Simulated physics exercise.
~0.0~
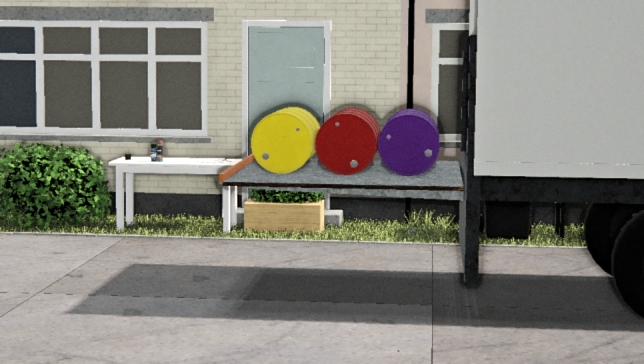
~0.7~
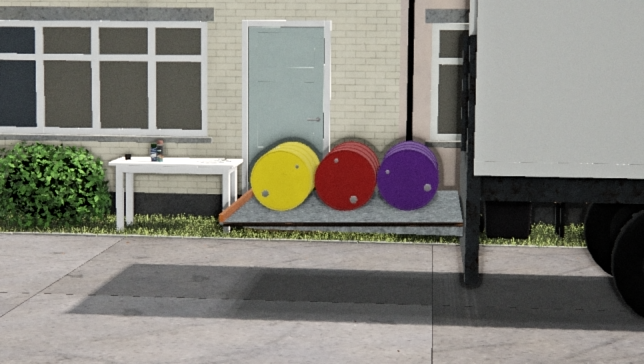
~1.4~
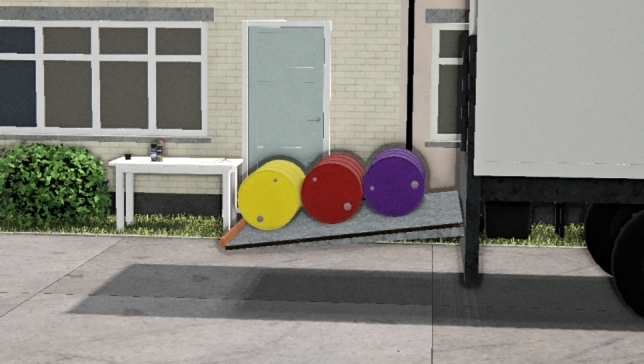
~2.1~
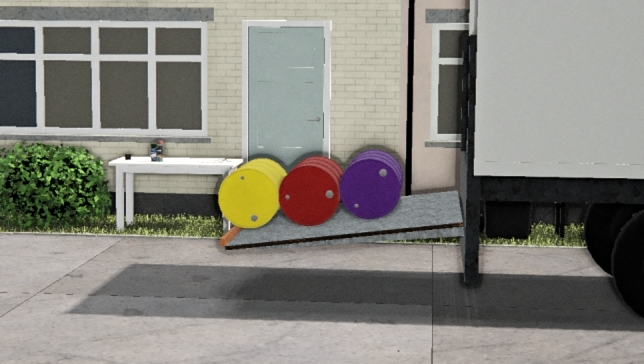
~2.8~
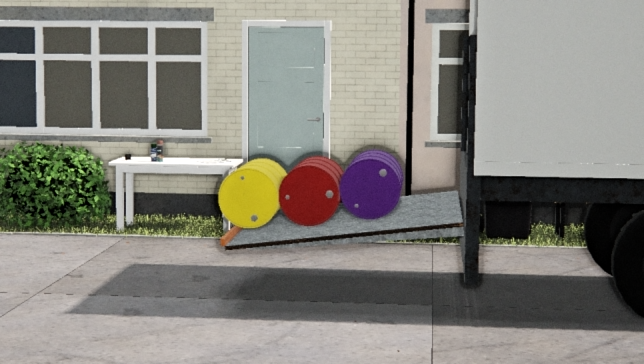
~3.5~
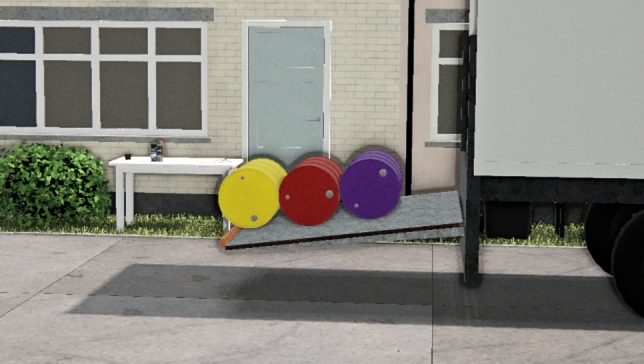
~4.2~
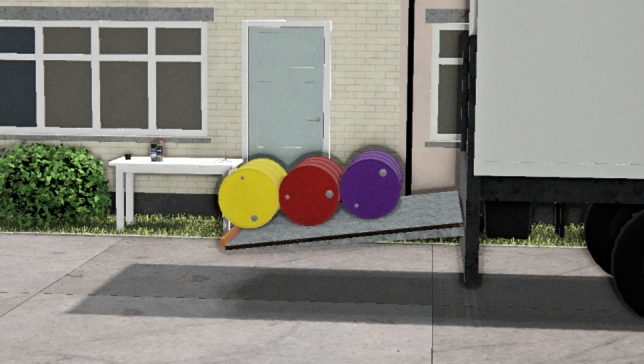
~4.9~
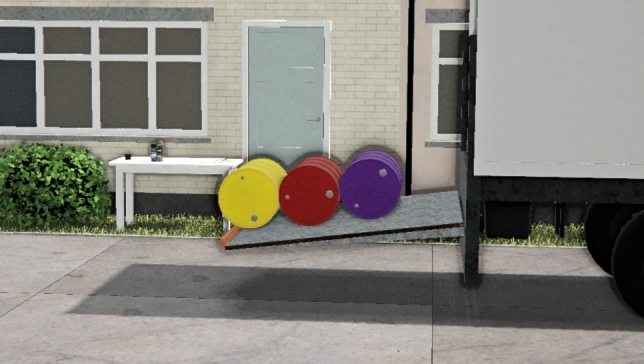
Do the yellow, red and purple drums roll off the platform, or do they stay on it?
All of them stay on the platform. They roll a little to the left and stop in a row, with the yellow drum at the lower edge and the red and purple ones behind it.
